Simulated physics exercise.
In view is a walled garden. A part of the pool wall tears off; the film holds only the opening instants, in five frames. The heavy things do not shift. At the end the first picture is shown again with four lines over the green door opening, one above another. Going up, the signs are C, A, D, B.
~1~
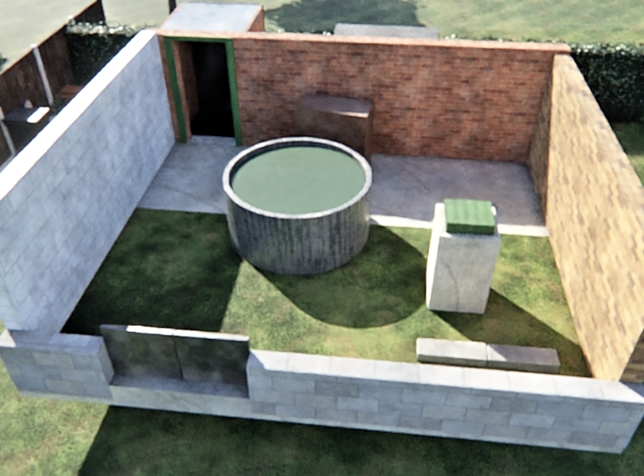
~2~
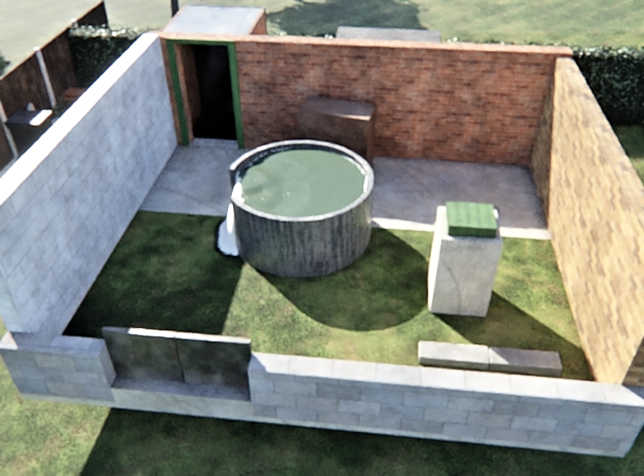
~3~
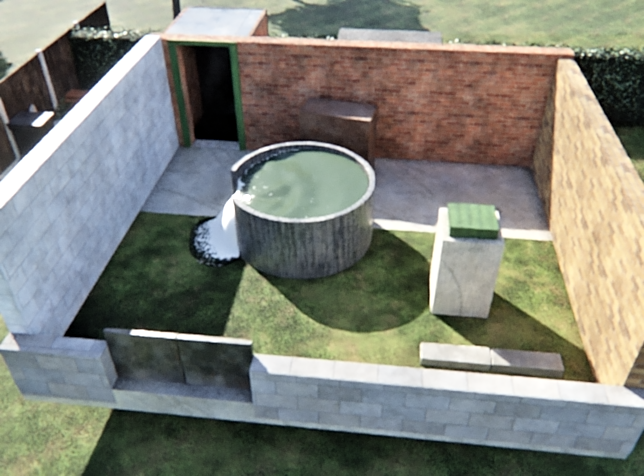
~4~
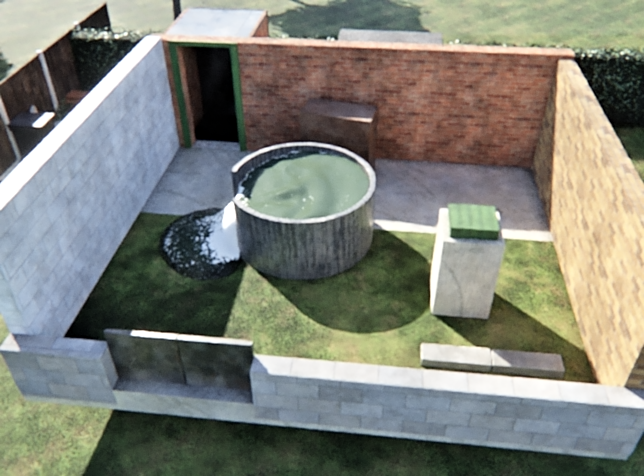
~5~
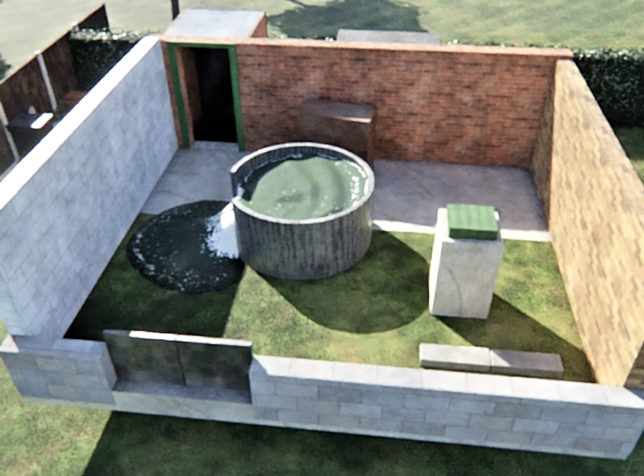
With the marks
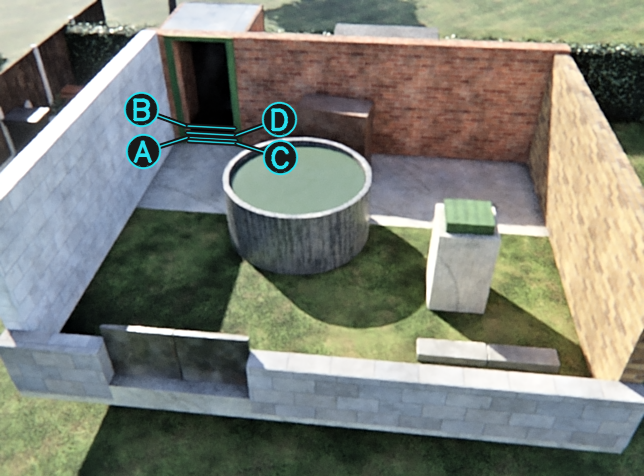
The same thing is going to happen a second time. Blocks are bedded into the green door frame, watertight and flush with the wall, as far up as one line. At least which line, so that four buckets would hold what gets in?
The limit is D.
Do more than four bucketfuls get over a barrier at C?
Yes, it does.
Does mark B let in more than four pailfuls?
No, not at all.
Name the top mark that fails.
The answer is A.
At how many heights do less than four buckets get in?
Two.
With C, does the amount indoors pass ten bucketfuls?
Yes.
On the marked copy, A at (211, 138); B at (210, 127); C at (212, 142); D at (211, 134); from the bottom up C, A, D, B.
Choosing A, about 10 bucketfuls get in.
Choosing B, nothing gets over.
Choosing C, dozens of bucketfuls pour in.
Choosing D, a splash gets over, under a bucket.
